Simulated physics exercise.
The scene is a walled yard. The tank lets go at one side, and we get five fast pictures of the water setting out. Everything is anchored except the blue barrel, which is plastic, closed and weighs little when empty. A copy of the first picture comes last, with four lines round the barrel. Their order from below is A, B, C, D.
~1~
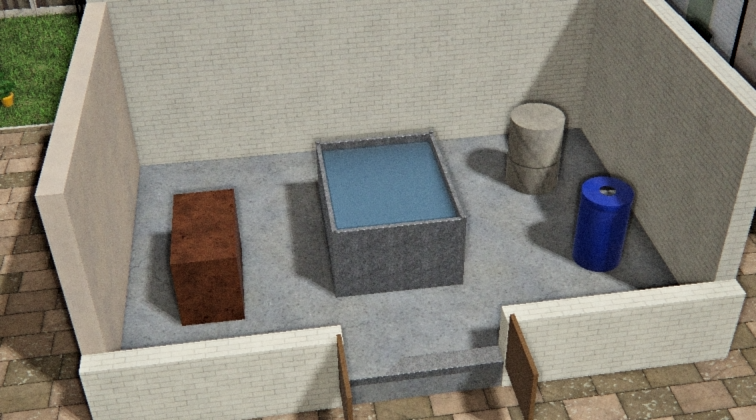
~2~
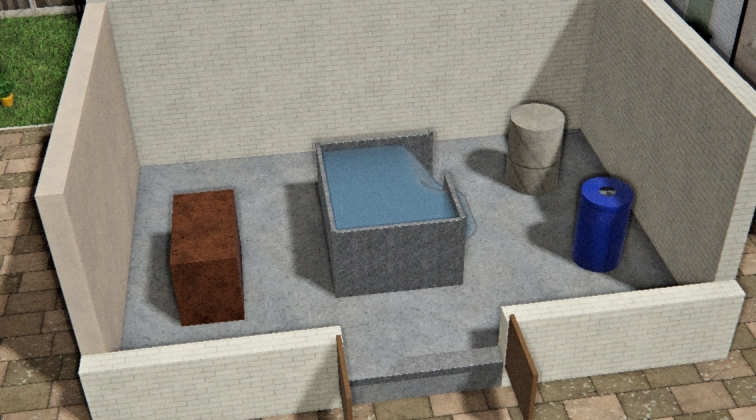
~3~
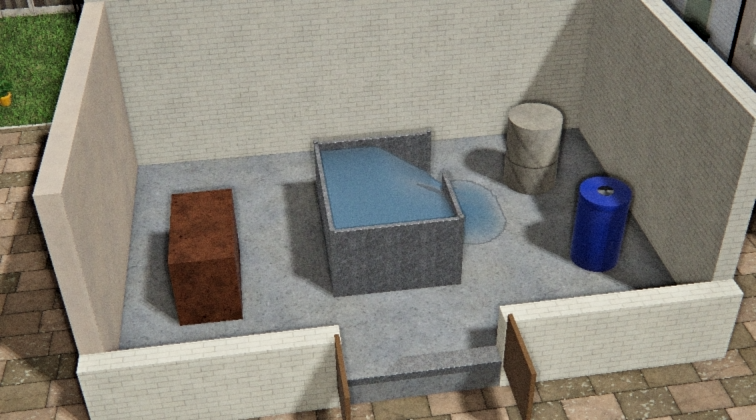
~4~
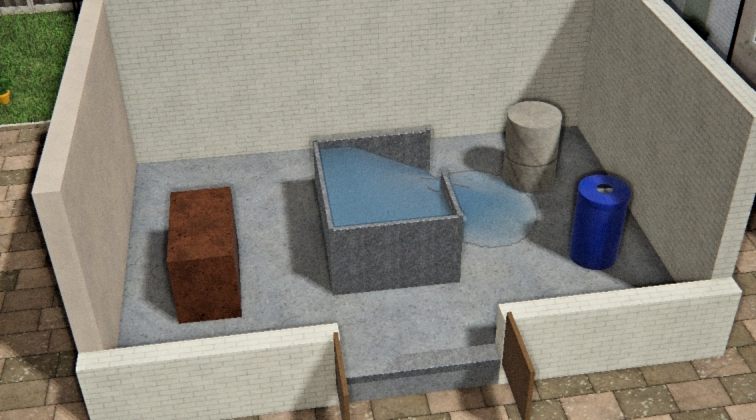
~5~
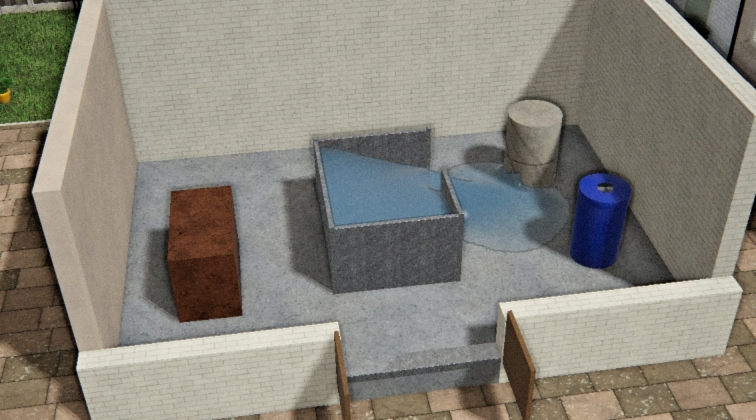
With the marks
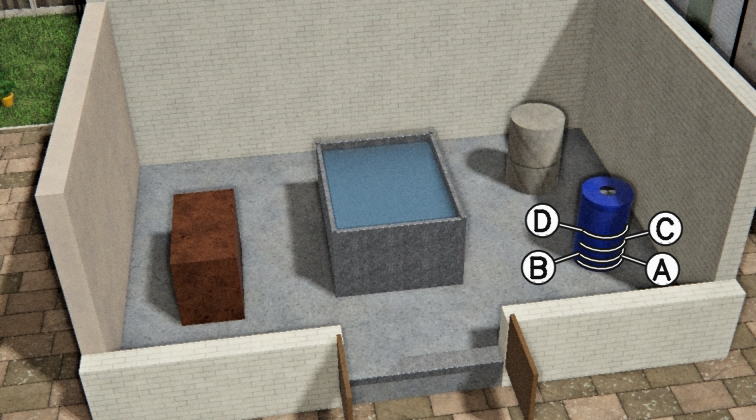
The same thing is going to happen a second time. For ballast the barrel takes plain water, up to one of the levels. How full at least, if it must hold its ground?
I would pick level C.
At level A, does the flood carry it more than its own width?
Yes, it does.
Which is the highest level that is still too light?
It is B.
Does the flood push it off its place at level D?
No, not at all.
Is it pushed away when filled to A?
Yes, it does.
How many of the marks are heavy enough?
Two of them.
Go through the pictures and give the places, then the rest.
The first frame shows lid of the blue barrel at (607, 191); tank full, its middle at (386, 184); open gate at (422, 319).
In the second frame, water covers 2 % of the ground, mostly out of sight from here.
In the third frame, 4 % of the ground under water, its edge towards the barrel at (501, 222).
In the fourth frame, 7 % of the ground under water, its edge towards the barrel at (524, 226).
The fifth frame shows lid of the blue barrel at (604, 188); 10 % of the ground under water, its edge towards the barrel at (552, 229).
In white, A at (605, 268); B at (606, 261); C at (608, 250); D at (610, 237); from the bottom up A, B, C, D.
If A is chosen, it is pushed about 3 times its own width away.
If B is chosen, it is pushed about twice its own width away.
If C is chosen, it does not move.
If D is chosen, it does not move.
